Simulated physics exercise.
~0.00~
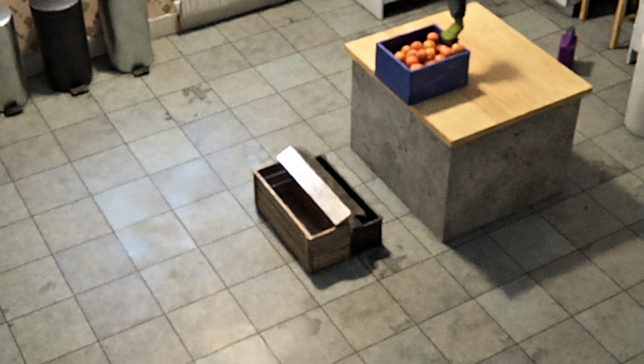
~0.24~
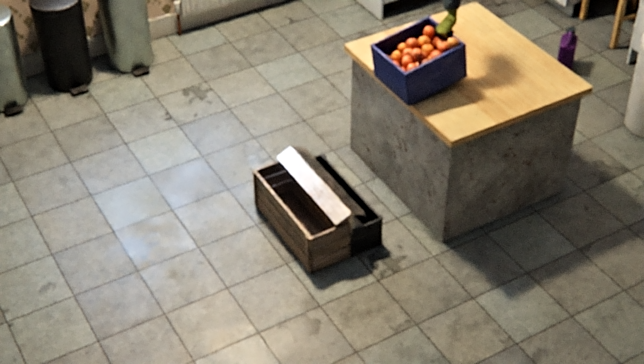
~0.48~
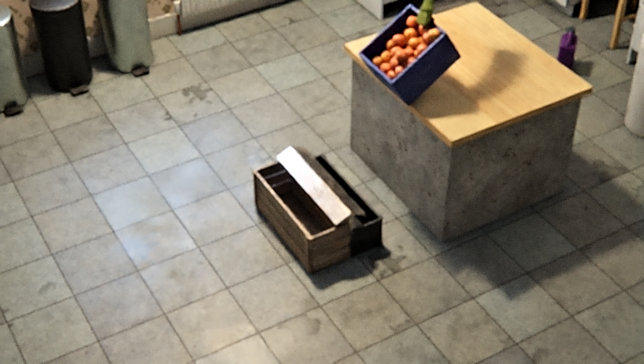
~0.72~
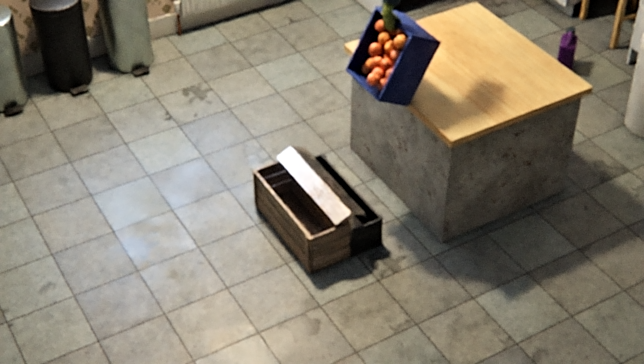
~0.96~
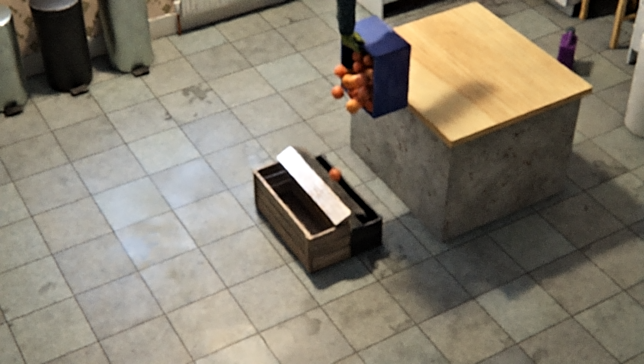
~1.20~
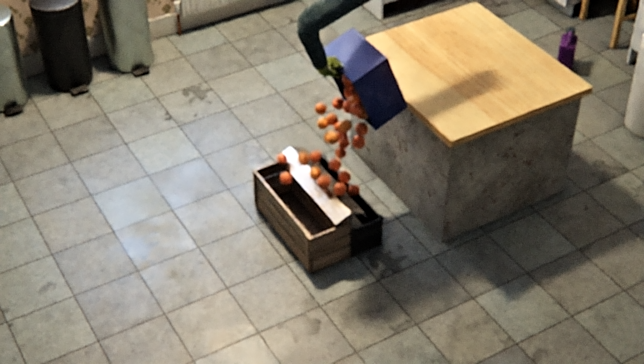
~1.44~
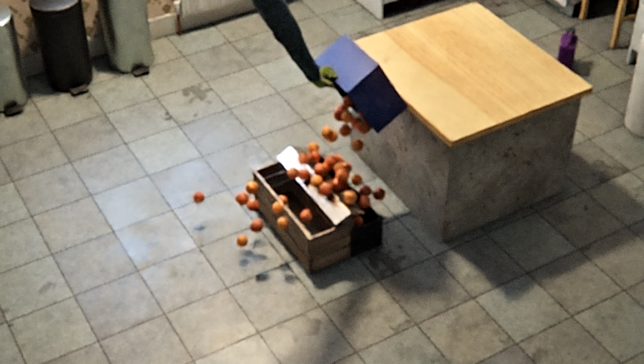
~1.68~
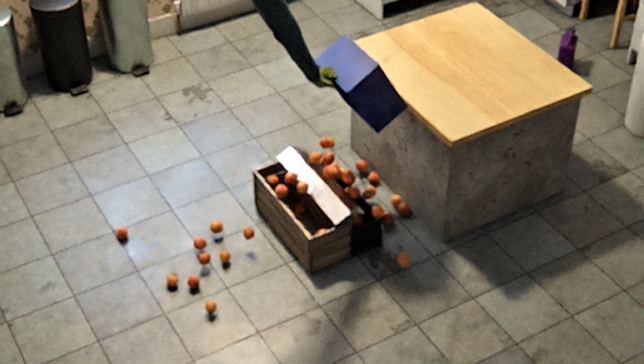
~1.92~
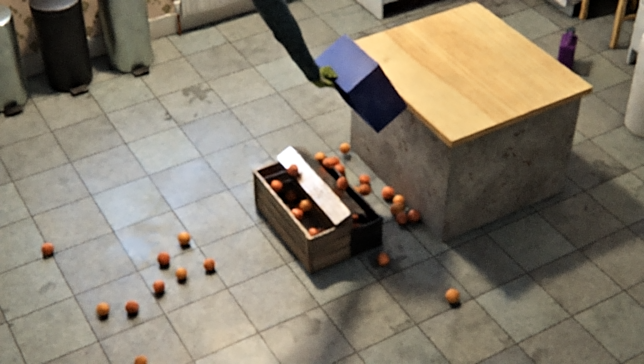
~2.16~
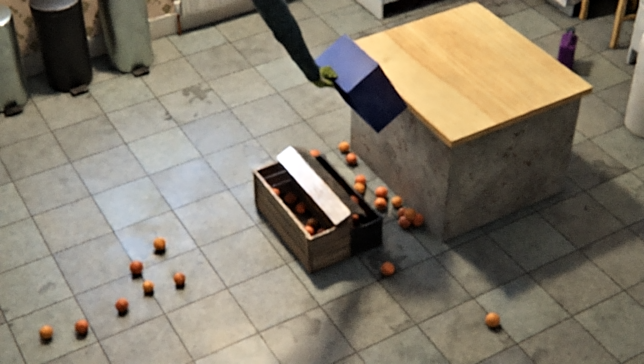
On a grey tiled floor, a dark arm tips a blue crate of oranges over the left end of a wood-topped bench, spilling them onto two tubs and a pale ridge; some settle inside, while others scatter and roll across the tiles as the empty crate hangs tilted.
